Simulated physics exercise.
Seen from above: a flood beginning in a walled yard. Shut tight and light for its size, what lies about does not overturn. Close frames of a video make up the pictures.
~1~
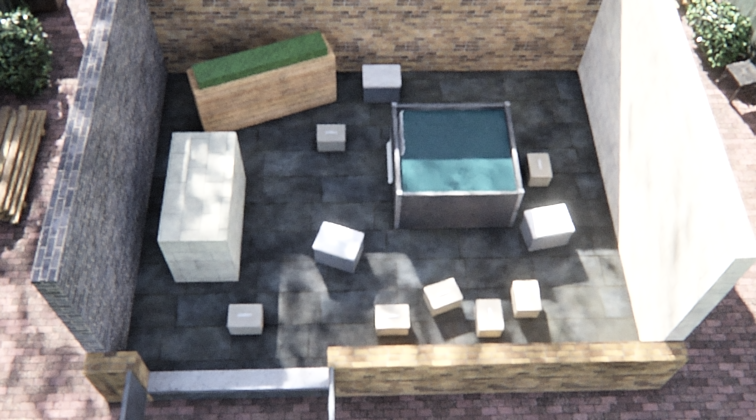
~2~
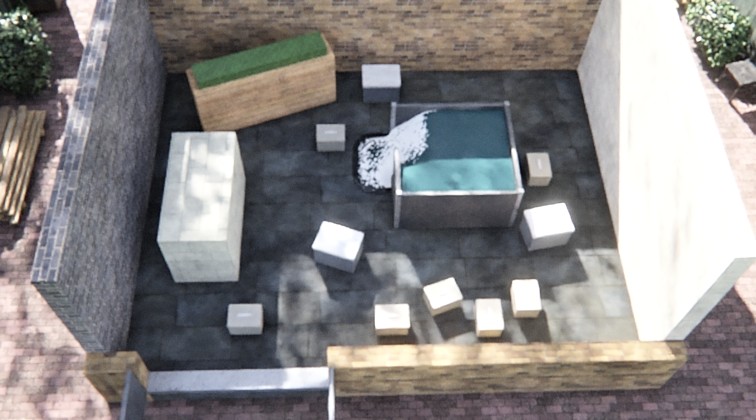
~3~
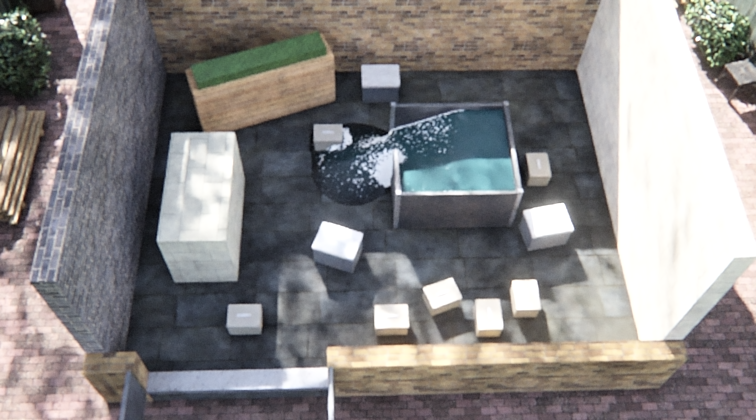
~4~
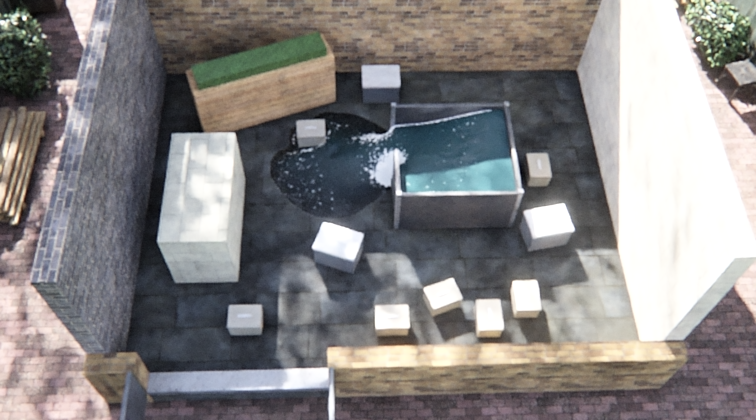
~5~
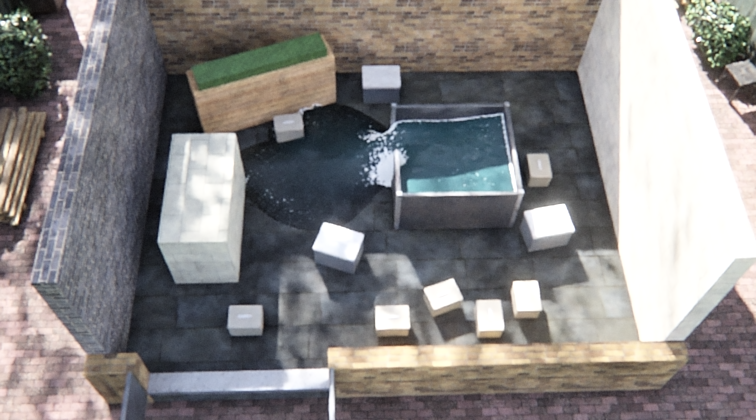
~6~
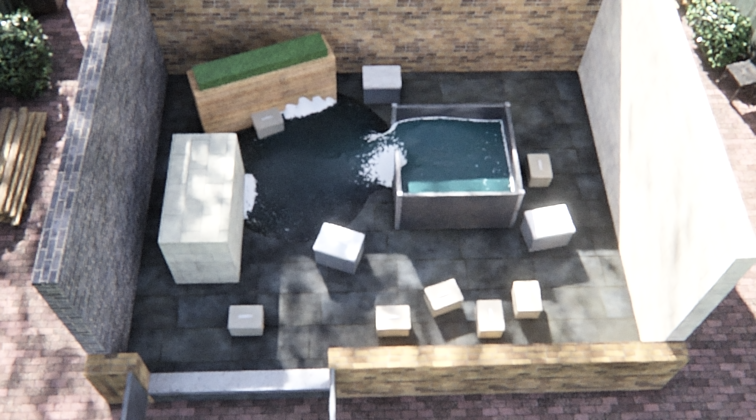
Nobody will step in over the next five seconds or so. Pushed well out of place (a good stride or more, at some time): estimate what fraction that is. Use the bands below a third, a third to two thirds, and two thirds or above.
It falls below a third.
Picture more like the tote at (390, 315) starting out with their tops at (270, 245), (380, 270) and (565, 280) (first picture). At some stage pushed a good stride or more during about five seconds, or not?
The first travels far, the second sits tight and the third sits tight.
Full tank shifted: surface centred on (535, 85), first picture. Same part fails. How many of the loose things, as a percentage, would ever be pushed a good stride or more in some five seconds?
My answer would be about 30 in a hundred.
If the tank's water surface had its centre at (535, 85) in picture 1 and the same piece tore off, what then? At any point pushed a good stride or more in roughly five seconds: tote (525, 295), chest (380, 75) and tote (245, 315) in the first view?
Taking them in turn: Kept near its start; got sent well off; got sent well off.
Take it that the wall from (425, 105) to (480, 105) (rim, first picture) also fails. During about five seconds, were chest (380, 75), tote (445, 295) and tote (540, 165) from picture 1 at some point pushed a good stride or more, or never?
Lab note - in sequence: Made it that far; never that far; made it that far.
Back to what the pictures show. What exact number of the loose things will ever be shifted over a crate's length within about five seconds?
The number is 2.
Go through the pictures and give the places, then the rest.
A tote at (331, 133), on the bottom; a tote at (443, 293), on the bottom; 0 of 10 have shifted, in the first frame.
A tote at (331, 133) rests on the ground; a tote at (443, 293) rests on the ground; 0 of 10 have shifted, in the second frame.
A tote at (328, 133), on the bottom; a tote at (443, 293) rests on the ground; 0 of 10 have shifted, in the third frame.
A tote at (311, 128) rests on the ground, close to its start; a tote at (443, 293) rests on the ground; 1 of 10 have shifted, in the fourth frame.
A tote at (288, 123) rests on the ground, a stride from its start; a tote at (444, 294), on the bottom; 1 of 10 have shifted, in the fifth frame.
A tote at (267, 118) rests on the ground, a stride from its start; a tote at (444, 294) rests on the ground; 1 of 10 have shifted, in the sixth frame.
A moment on, 1 of 10 are well off their spots; 1 afloat.
Next, 2 of 10 are well off their spots; 1 afloat.
Later, 2 of 10 are well off their spots; 1 afloat.
In the end, 2 of 10 are well off their spots, and 2 have been at some point; 1 afloat.
